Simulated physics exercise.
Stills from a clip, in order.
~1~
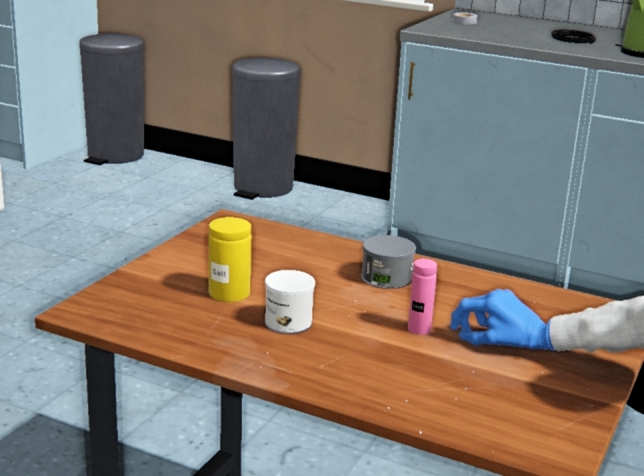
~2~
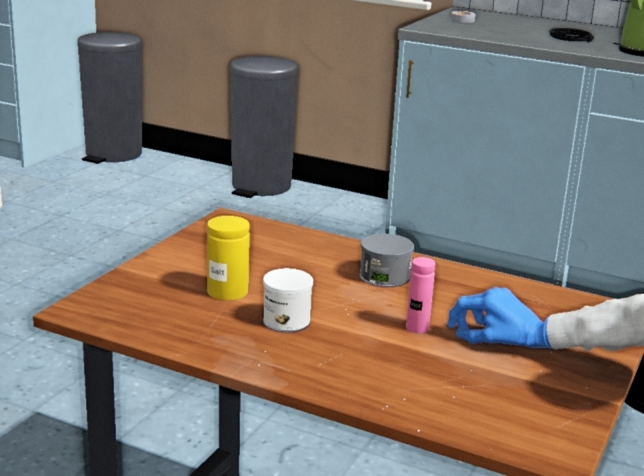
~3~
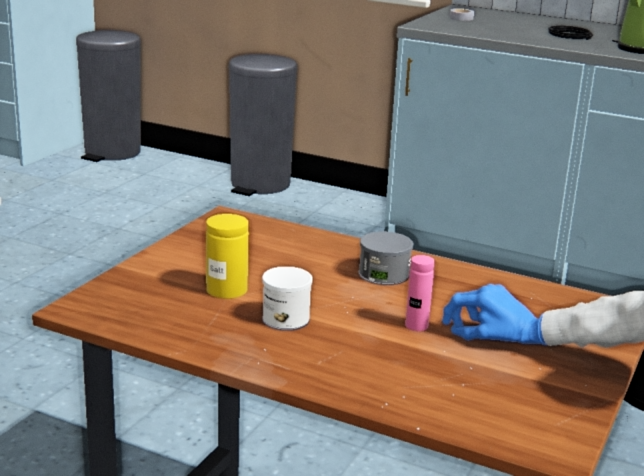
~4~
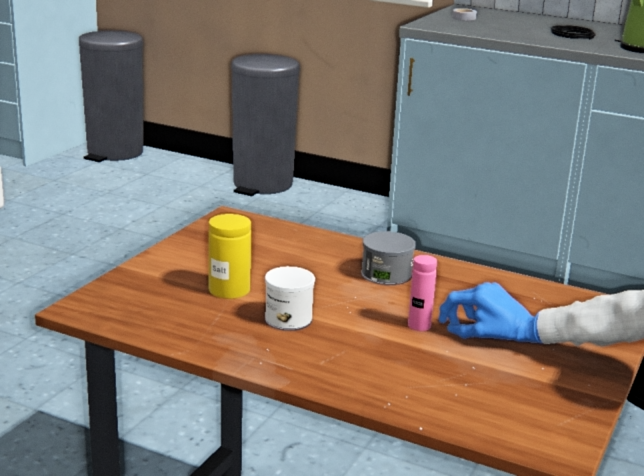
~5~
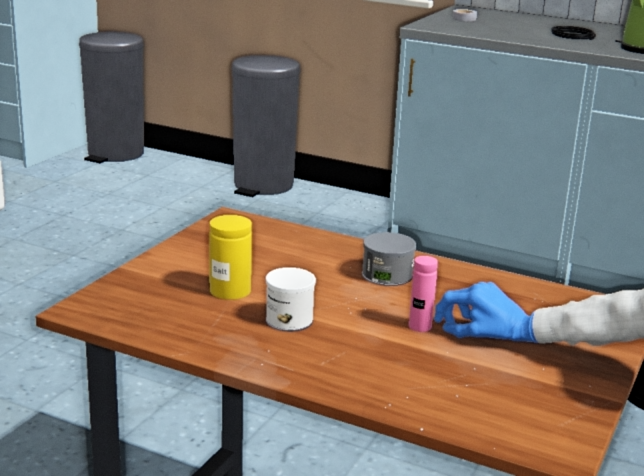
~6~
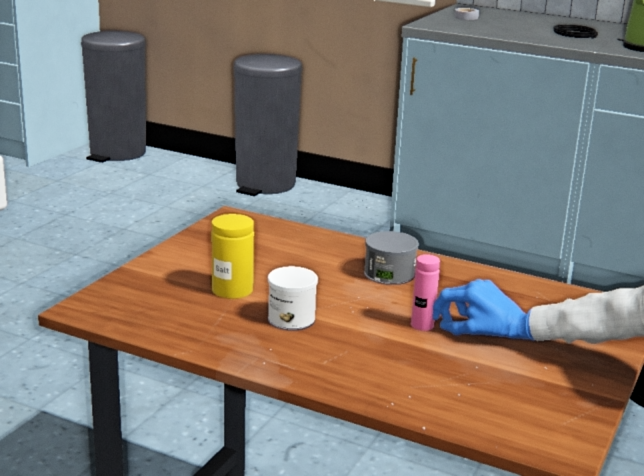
A blue-gloved hand in a pale sleeve reaches in from the right over a wooden table, seen from above at an angle in a kitchen with light blue cabinets and two grey bins. A yellow jar and a white tub stand left of a grey container and a pink shaker. The hand inches left to the shaker's side, while the containers stay put and the camera sways very slightly.
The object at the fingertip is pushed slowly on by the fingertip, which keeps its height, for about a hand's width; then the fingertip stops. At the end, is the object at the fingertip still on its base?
It rides it out.
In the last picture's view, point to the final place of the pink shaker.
End position, last frame: About (365, 278).
Then, 0.30 s after the last picture, pink shaker slid about its own width near (412, 289).
Then, 0.70 s after the last picture, pink shaker slid about its own width near (391, 284).
Then, 1.10 s after the last picture, pink shaker slid well along near (371, 280).
At rest, moved from the start, pink shaker. Seen from the same camera at the end, pink shaker near (365, 278).
